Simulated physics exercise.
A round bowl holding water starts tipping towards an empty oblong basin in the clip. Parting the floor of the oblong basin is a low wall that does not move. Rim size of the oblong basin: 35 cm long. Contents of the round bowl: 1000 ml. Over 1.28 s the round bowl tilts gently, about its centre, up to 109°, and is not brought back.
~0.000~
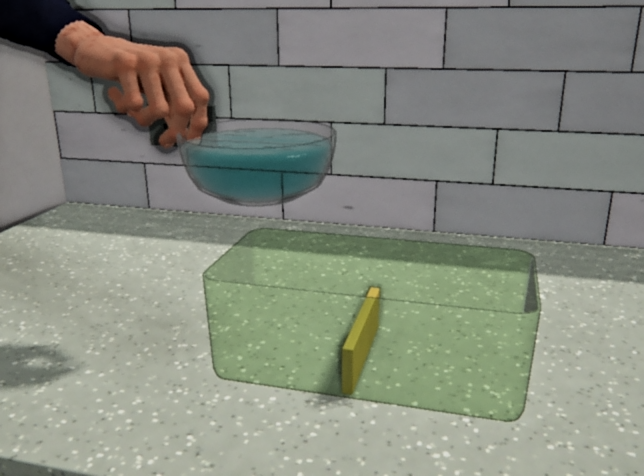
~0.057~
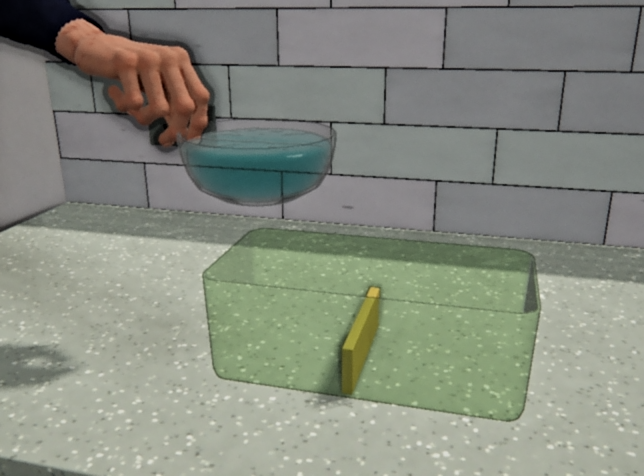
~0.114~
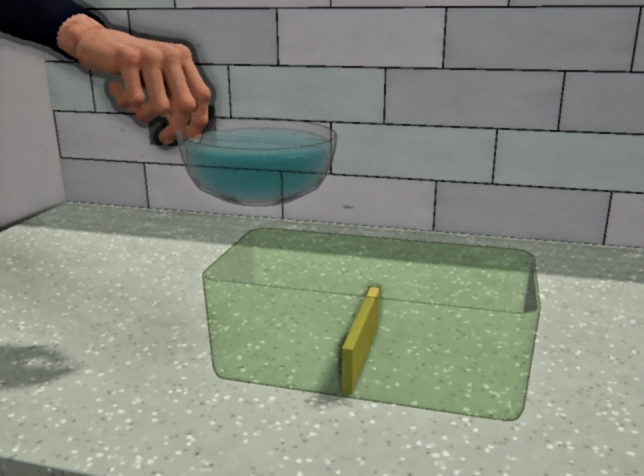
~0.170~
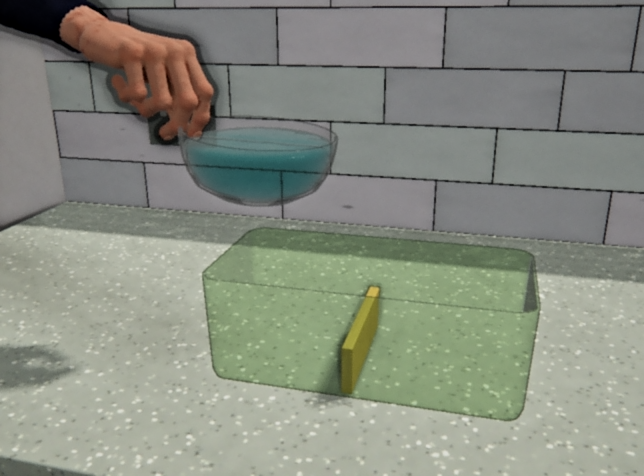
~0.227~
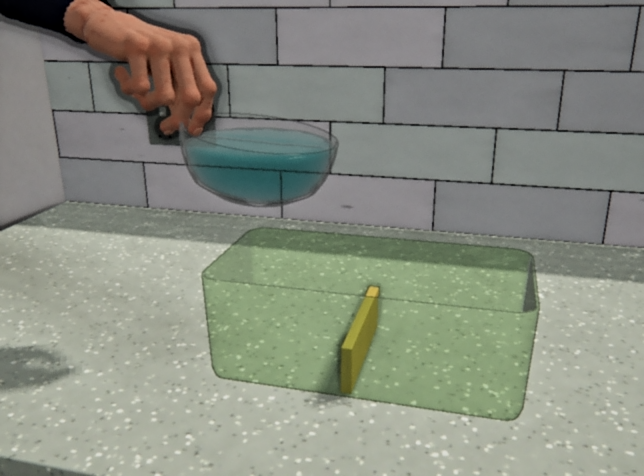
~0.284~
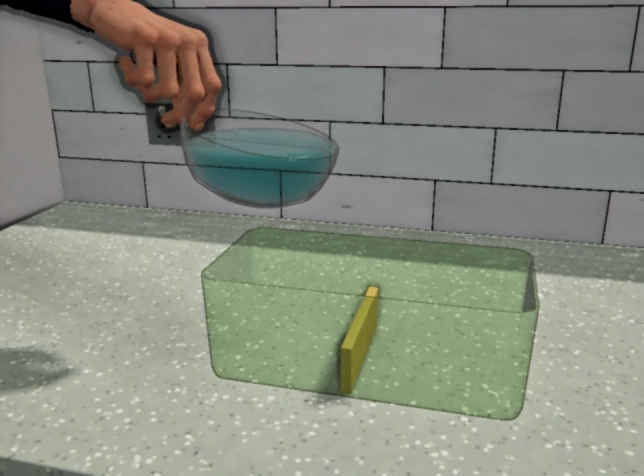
A hand gradually tilts a clear bowl of blue liquid rightward above a green transparent basin.
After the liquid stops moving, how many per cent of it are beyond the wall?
About 72 per cent.
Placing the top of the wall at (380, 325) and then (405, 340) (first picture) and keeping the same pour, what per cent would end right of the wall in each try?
Roughly 55 per cent, then 30 per cent.
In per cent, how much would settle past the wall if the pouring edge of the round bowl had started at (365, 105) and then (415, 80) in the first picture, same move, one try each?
I'd say 90 percent on the first go, 95 percent on the next.
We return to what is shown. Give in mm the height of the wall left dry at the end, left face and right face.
Measured: Left around 46 mm, right around 32 mm.
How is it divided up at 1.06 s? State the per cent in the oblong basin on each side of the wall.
Near 24 on the left, 72 on the right.
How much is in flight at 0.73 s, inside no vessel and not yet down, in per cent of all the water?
Close to 30 in a hundred.
By 0.73 s the tilt is 67° and 34 per cent is still to pour, 2 is left of the wall and 34 right of it.
By 1.06 s the tilt is 101° and 1 per cent is still to pour, 24 is left of the wall and 72 right of it.
By 1.41 s the tilt is 109° and 0 per cent is still to pour, 27 is left of the wall and 72 right of it.
By 1.78 s the tilt is 109° and 0 per cent is still to pour, 27 is left of the wall and 72 right of it.
At rest 27 per cent lies left of the wall, 72 right of it and 0 outside.
